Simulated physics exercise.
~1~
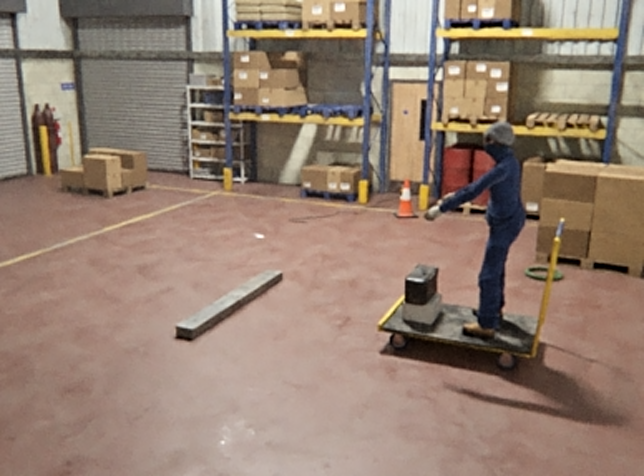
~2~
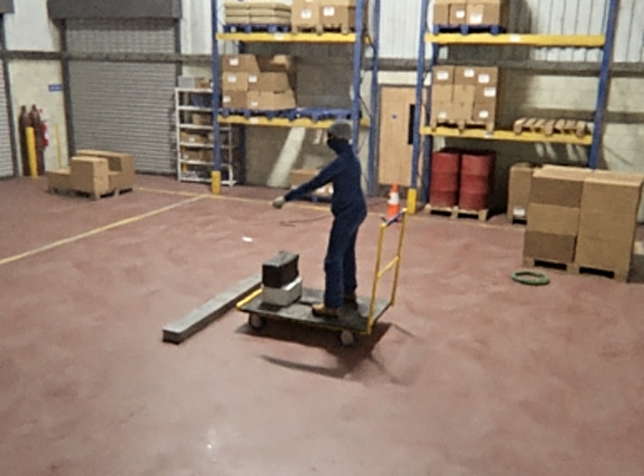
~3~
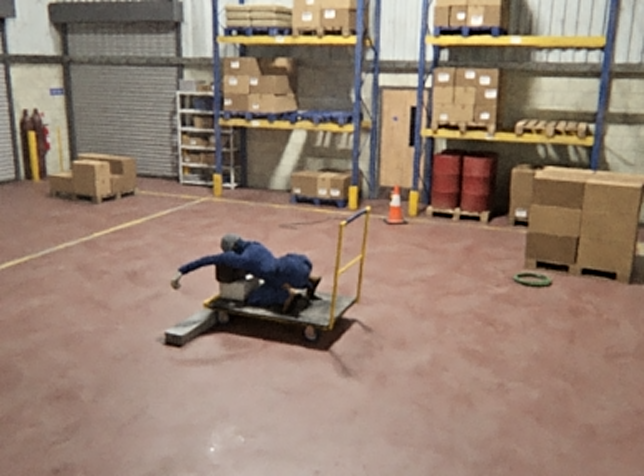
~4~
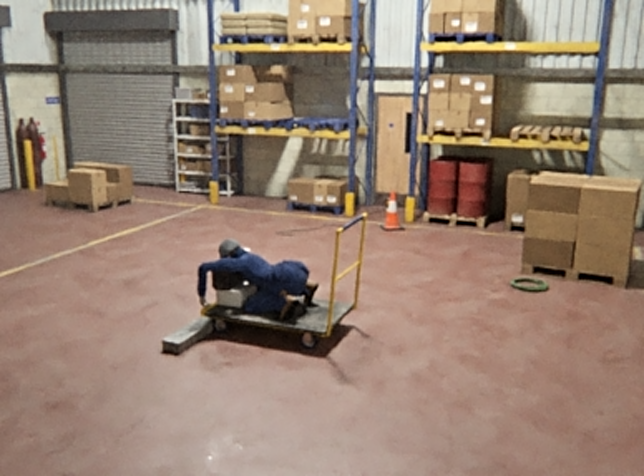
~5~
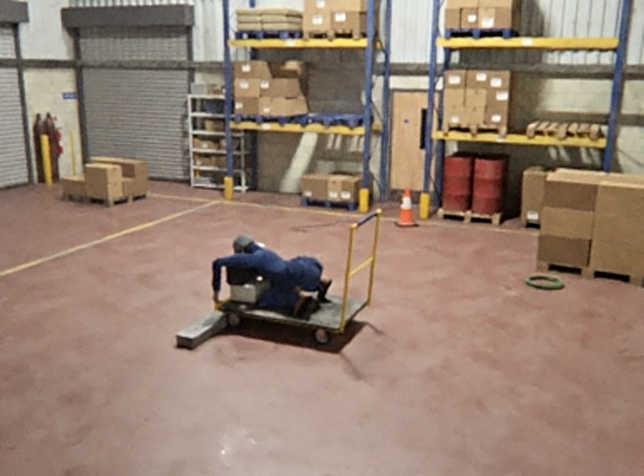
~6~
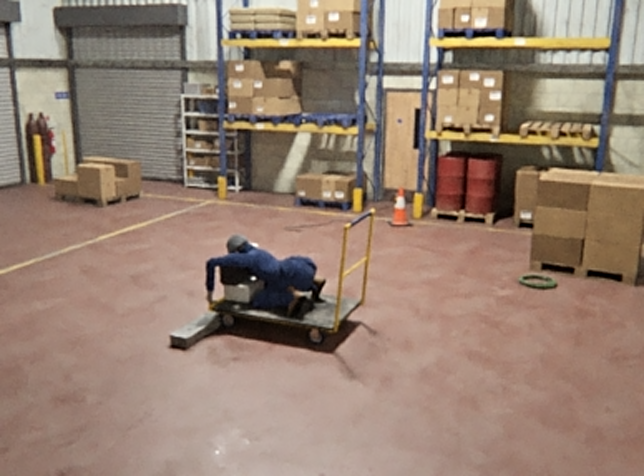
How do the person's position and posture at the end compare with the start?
At the start the person stood upright on the trolley toward the right, with arms held out in front. By the end they were further left beside the kerb, slumped low over the load on the deck.
